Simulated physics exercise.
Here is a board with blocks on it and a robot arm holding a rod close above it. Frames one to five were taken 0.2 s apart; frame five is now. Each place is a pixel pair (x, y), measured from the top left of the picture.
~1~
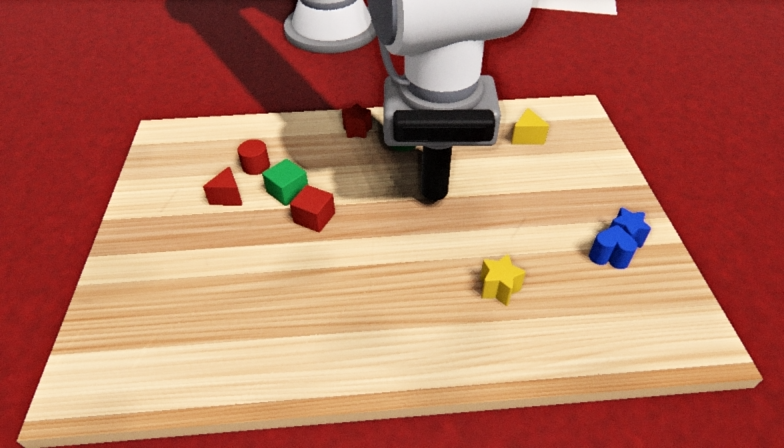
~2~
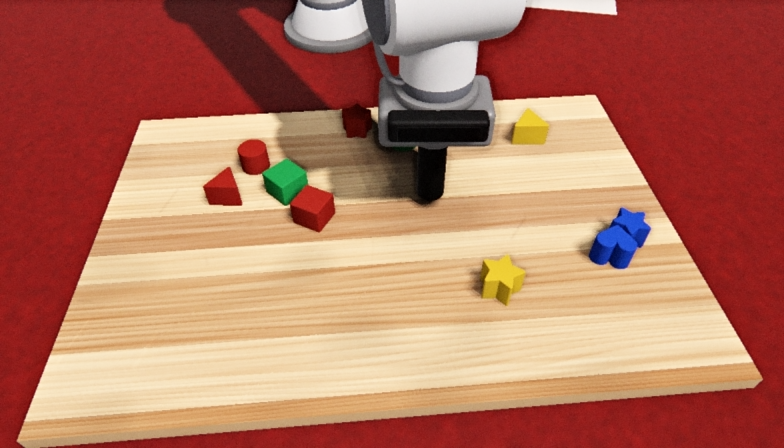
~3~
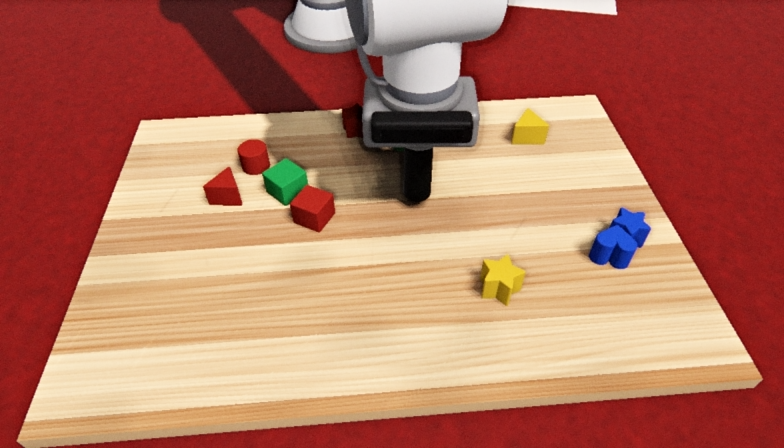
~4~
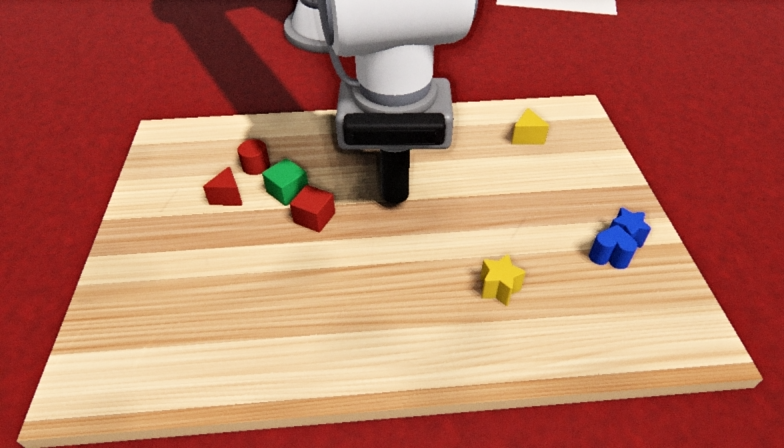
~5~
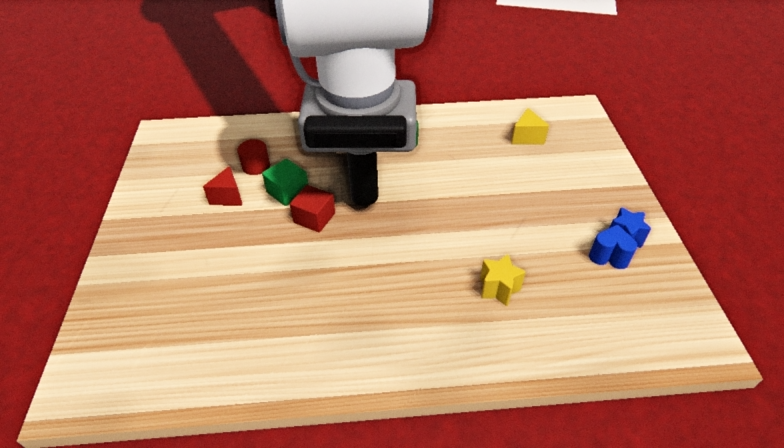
A robot arm moves its black rod left across the board while the blocks stay still.
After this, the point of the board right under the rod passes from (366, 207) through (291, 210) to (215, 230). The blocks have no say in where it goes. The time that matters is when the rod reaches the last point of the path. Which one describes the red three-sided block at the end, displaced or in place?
Well, the red three-sided block holds its place.
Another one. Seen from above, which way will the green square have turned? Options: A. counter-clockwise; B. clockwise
My answer is option B.
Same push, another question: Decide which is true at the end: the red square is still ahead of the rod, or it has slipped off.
The red square slips off.
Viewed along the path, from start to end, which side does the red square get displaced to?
Slides left.
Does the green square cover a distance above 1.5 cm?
Short answer: No.
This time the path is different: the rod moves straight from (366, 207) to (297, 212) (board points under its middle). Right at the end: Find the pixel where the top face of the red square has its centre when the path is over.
Its top middle will sit at (265, 211).
On the path given first. One third of the way, rod (314, 197); red square (286, 205).
Two thirds of the way, rod (262, 205); green square (278, 171), turned 25° clockwise; red square (264, 217), turned 40° anticlockwise.
At the end, rod (212, 220); red three-sided block still; green square (278, 171), turned 25° clockwise; red square (263, 218), turned 45° anticlockwise.
